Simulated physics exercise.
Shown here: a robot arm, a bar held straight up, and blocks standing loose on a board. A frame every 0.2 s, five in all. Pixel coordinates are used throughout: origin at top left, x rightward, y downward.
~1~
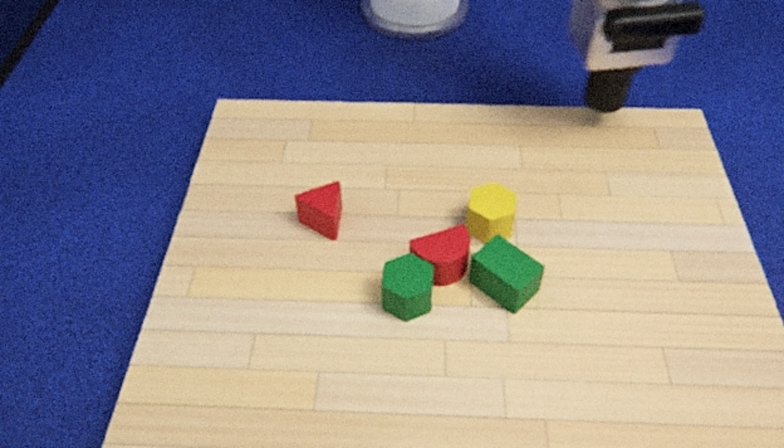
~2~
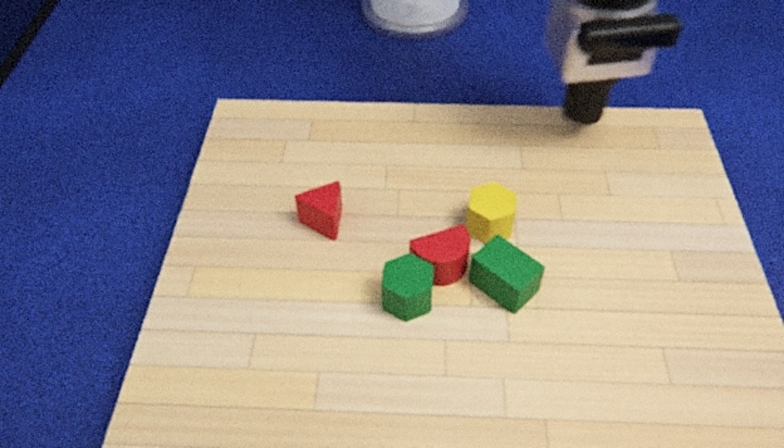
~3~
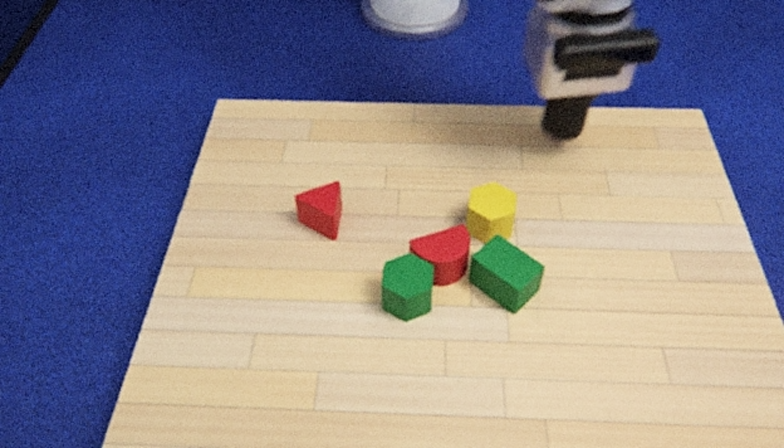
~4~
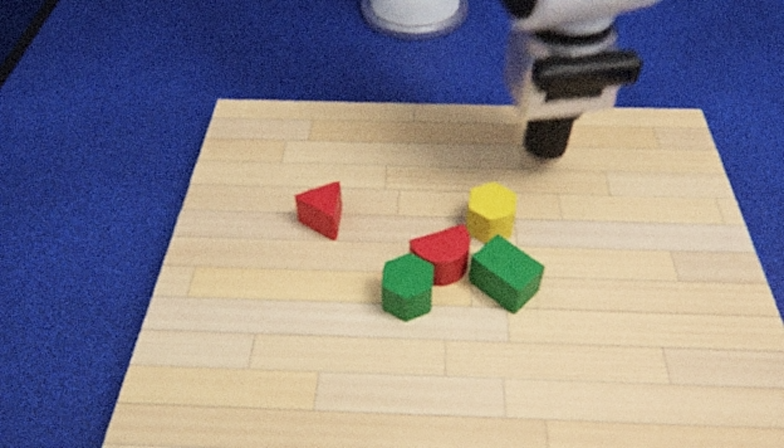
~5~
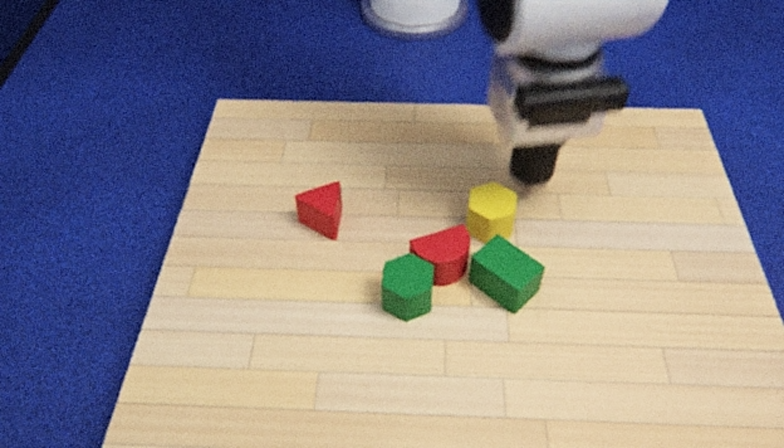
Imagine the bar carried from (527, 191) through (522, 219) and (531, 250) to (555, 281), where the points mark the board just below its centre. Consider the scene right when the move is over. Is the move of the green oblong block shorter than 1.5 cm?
My answer is yes.
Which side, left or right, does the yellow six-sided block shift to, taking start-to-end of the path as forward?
It goes right.
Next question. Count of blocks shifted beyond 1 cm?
Count: One.
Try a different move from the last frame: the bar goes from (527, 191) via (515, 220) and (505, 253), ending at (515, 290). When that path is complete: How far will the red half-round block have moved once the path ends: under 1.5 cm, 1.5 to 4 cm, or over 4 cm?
Ends 1.5 to 4 cm away.
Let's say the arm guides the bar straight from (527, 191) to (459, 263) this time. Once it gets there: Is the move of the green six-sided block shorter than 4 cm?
That would be a no.
On the path given first. One third of the way, bar at (526, 201); yellow six-sided block at (485, 208), turned 25° clockwise.
Two thirds of the way, bar at (535, 232); yellow six-sided block at (481, 212), turned 45° clockwise.
At the end, bar at (560, 263); yellow six-sided block at (481, 212), turned 45° clockwise; green oblong block not moved.
